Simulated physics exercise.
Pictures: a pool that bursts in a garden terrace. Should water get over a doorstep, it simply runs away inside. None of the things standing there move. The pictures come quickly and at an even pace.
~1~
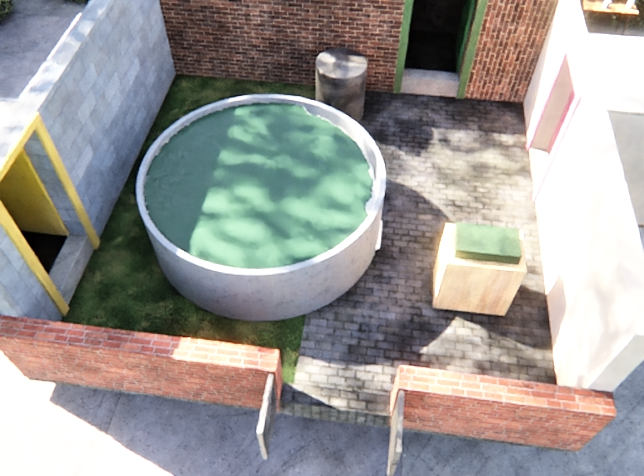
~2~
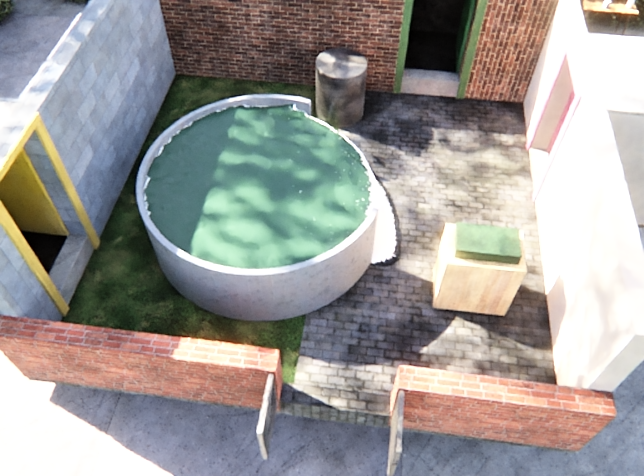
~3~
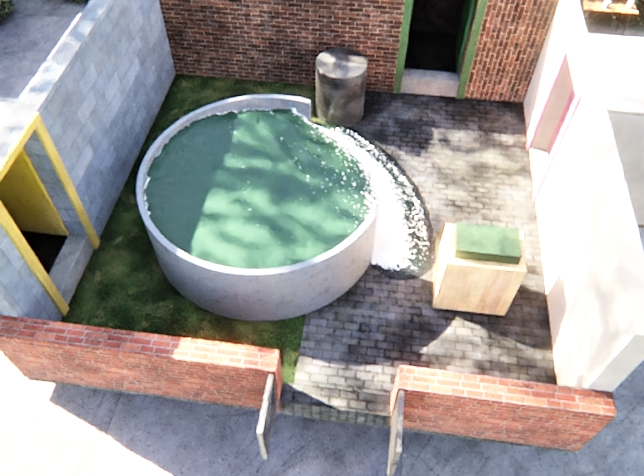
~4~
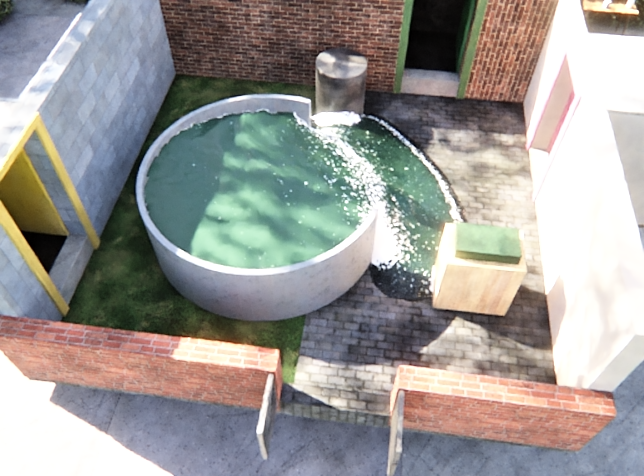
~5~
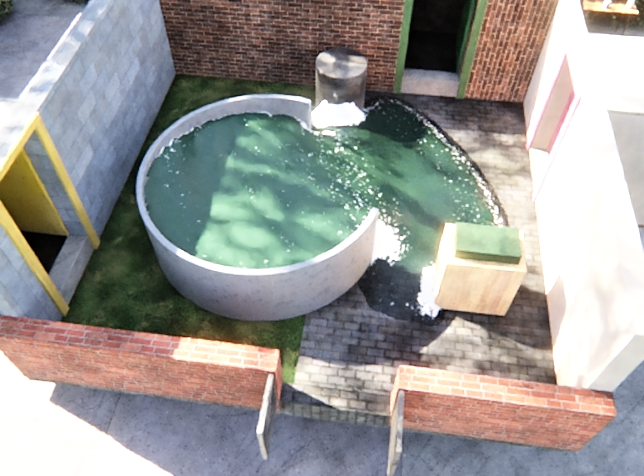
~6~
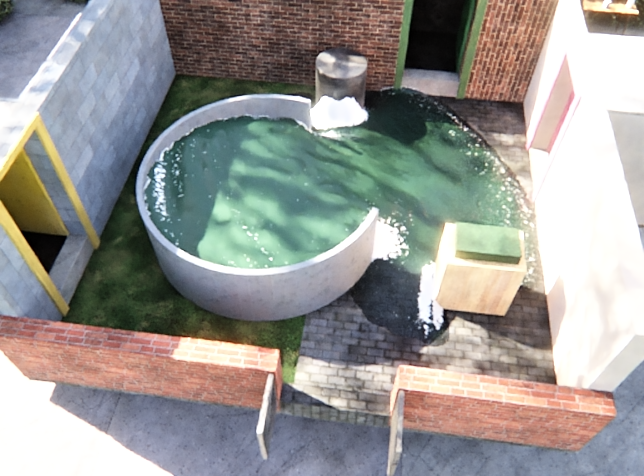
Green water bursting through the right side of a round pool, spreading across brick paving and surging around a wooden box.
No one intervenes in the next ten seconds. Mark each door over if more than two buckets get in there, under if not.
Pink door: Over, green door: Over, yellow door: Under.
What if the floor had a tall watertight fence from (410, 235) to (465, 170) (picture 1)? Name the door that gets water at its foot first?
The one in green.
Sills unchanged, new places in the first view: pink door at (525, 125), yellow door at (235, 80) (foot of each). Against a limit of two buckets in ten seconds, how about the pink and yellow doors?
Note: Pink door lets too much through; yellow door lets in too little.
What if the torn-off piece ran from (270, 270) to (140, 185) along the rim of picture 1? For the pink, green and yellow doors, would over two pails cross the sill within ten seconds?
So the pink one ends up above, the green one ends up below and the yellow one ends up above.
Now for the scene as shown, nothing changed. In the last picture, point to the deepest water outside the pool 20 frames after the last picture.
Deepest point: About (379, 96).
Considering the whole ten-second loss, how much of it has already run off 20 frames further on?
Roughly 55 percent of it.
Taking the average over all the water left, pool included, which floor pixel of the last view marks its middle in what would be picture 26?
Close to pixel (373, 196).
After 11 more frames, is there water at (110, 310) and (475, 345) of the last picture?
Same order as asked: Dry as before, drenched.
A moment on, water covers 55 % of the floor; the pink door far over two buckets in, the green door under two buckets in, the yellow door not reached.
Next, water covers 65 % of the floor; the pink door far over two buckets in, the green door over two buckets in, the yellow door not reached.
Then, water covers 80 % of the floor; the pink door far over two buckets in, the green door far over two buckets in, the yellow door not reached.
Later, water covers 100 % of the floor; the pink door far over two buckets in, the green door far over two buckets in, the yellow door wet at the sill, nothing in.
In the end, water covers 100 % of the floor; the pink door far over two buckets in, the green door far over two buckets in, the yellow door wet at the sill, nothing in.
